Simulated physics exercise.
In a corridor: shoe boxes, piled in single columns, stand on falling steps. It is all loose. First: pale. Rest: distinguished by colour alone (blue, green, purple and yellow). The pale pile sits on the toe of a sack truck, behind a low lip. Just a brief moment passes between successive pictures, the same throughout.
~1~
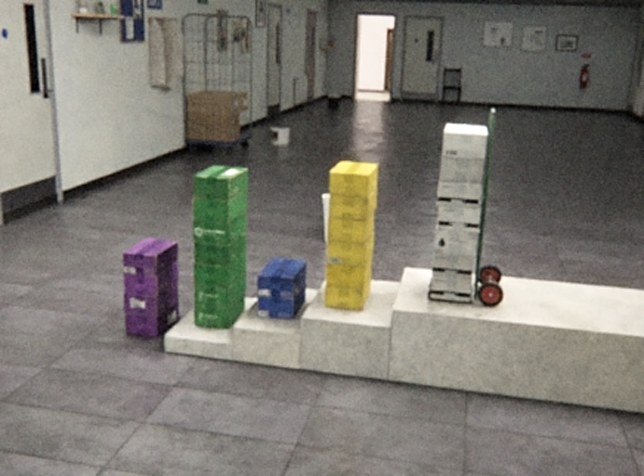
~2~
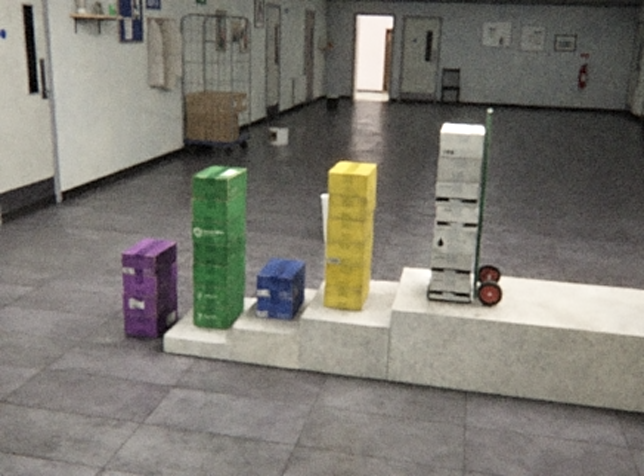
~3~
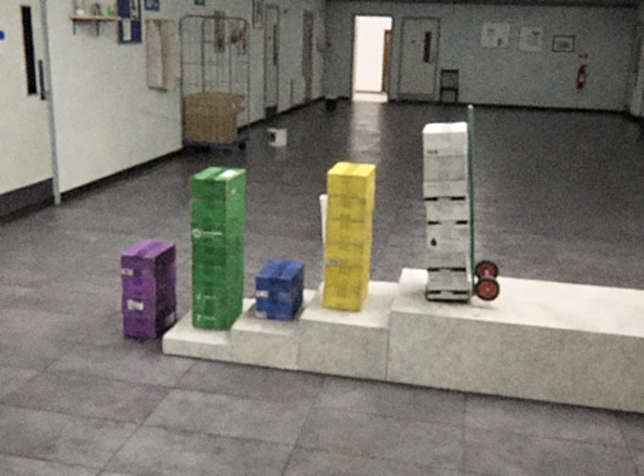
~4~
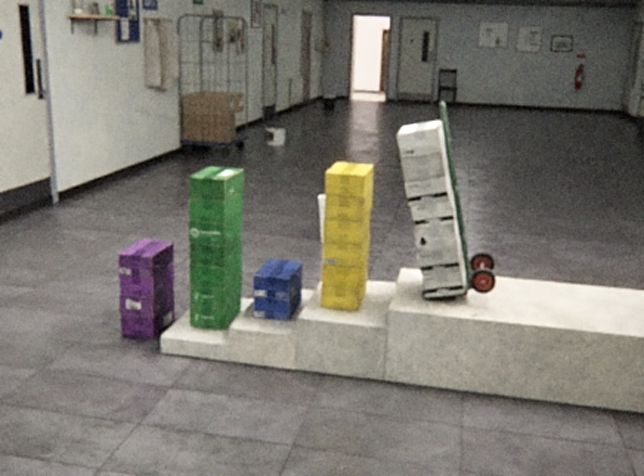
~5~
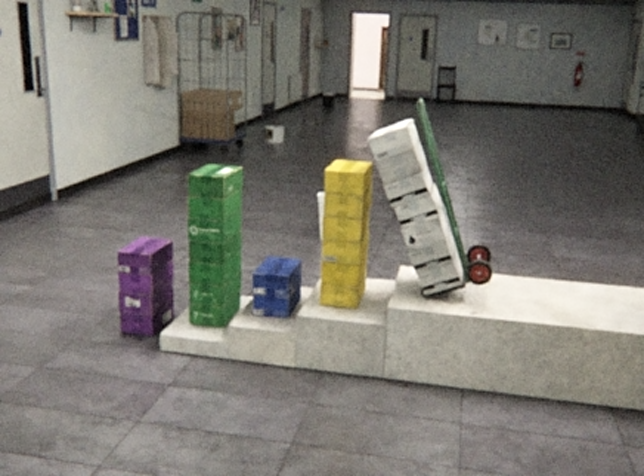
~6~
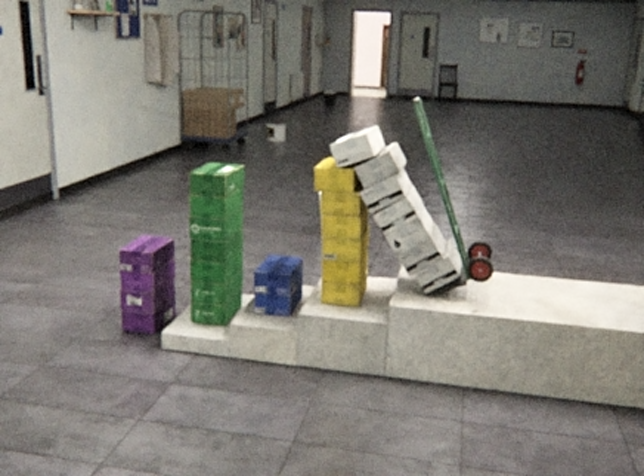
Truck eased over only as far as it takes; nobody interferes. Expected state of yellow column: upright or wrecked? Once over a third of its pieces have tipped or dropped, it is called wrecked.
Wrecked.
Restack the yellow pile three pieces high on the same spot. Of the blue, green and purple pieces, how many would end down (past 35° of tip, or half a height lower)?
You'd end up with blue at 0, green at 0 and purple at 0.
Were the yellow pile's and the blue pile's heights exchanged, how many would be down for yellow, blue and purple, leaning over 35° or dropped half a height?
Yellow 0, blue 0, purple 0.
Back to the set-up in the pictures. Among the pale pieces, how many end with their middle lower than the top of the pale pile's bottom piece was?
4 pale pieces.
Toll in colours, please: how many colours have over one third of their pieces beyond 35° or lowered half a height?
That number would be 3.
Shortly afterwards, 7 of the pale pile down; none of the 6 yellow boxes down (0 of 19 in all colours); top yellow box tilted clearly.
Next, 6 of the pale pile down; 4 of the 6 yellow boxes down (4 of 19 in all colours); top yellow box tilted well over, some two heights lower; top green box tilted a little.
Some moments later, 6 of the pale pile down; 4 of the 6 yellow boxes down (10 of 19 in all colours); top yellow box some five heights lower; top green box on its side.
In the end, 6 of the pale pile down; 4 of the 6 yellow boxes down (14 of 19 in all colours); top yellow box some five heights lower; top purple box upside down. From the last view, middles, top yellow box near (209, 262), top purple box near (53, 271).
